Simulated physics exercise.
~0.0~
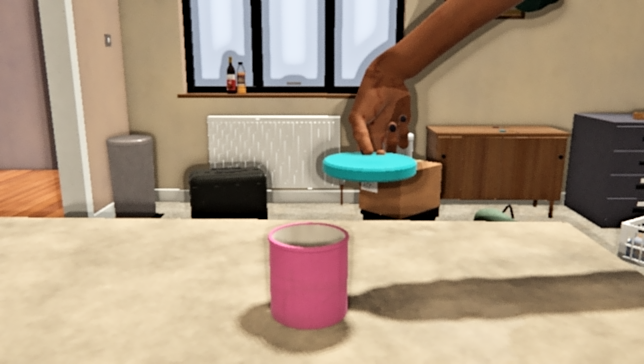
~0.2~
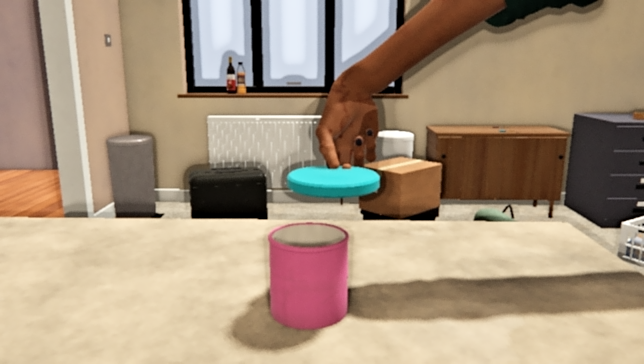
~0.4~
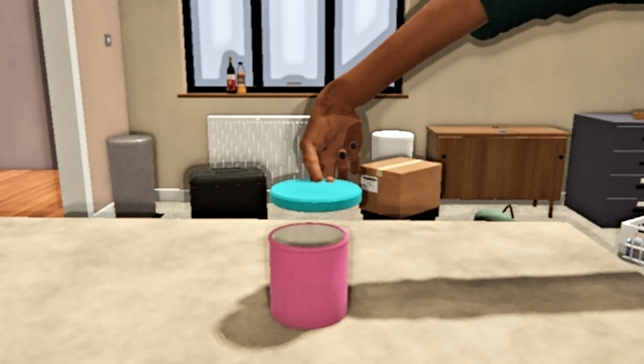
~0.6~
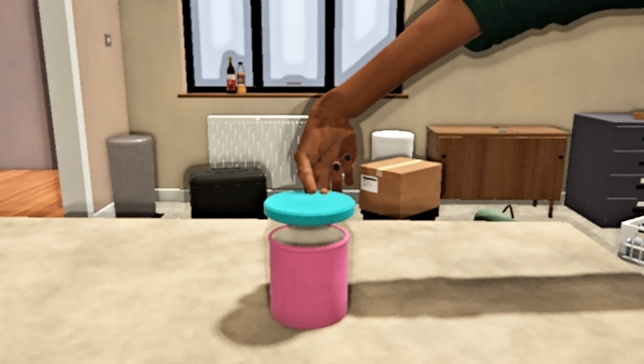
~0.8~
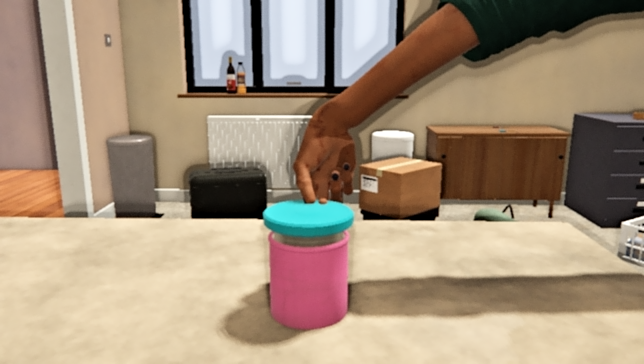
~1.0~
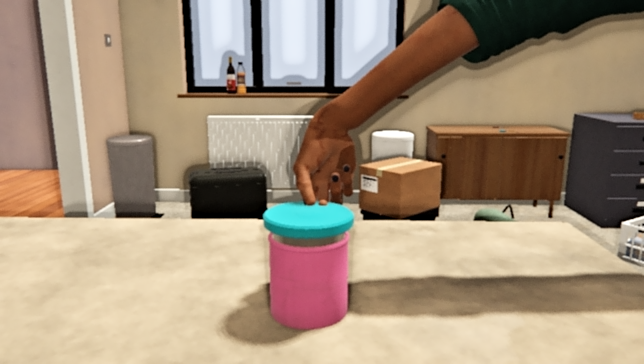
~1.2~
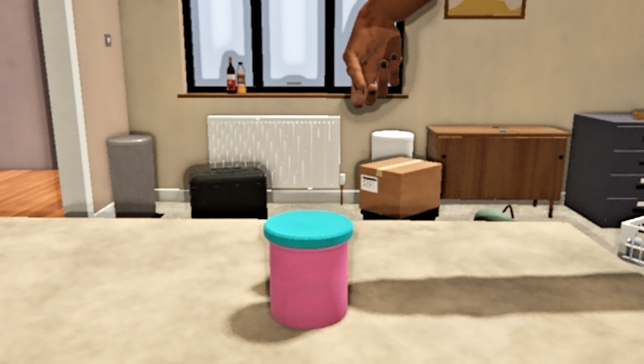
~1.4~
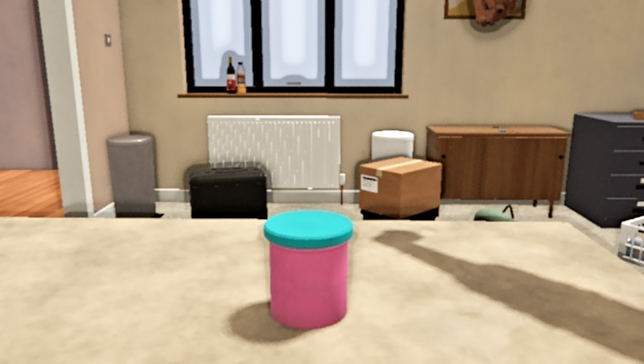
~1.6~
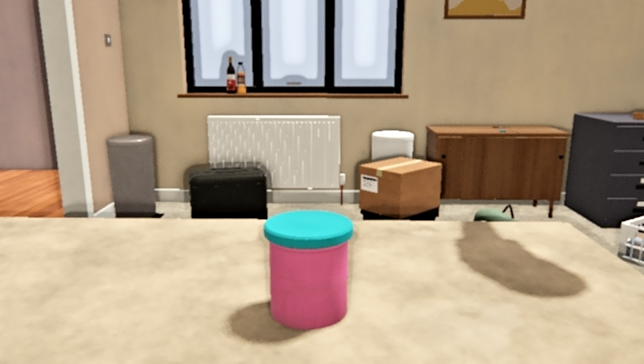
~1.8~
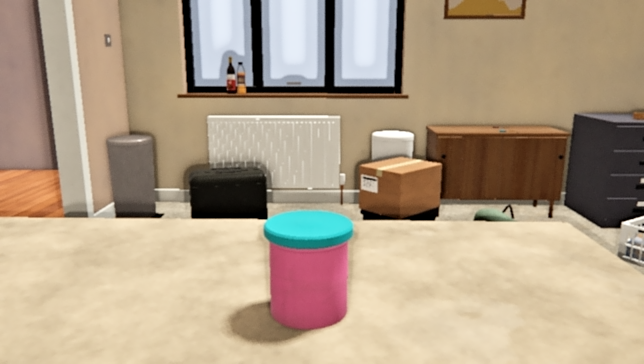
A turquoise disc, held from above by a hand in a dark green sleeve, hovers over a pale countertop, seen from a still, front-on view. Below it stands an open pink container, with a radiator, a window, a cardboard box and a wooden cabinet in the room behind. The hand carries the disc left and lowers it over the container until it meets the rim. The fingers stay on it briefly, then let go and draw back up and out of view, their shadow sliding off the counter. The disc remains resting on the rim, covering the opening like a lid.
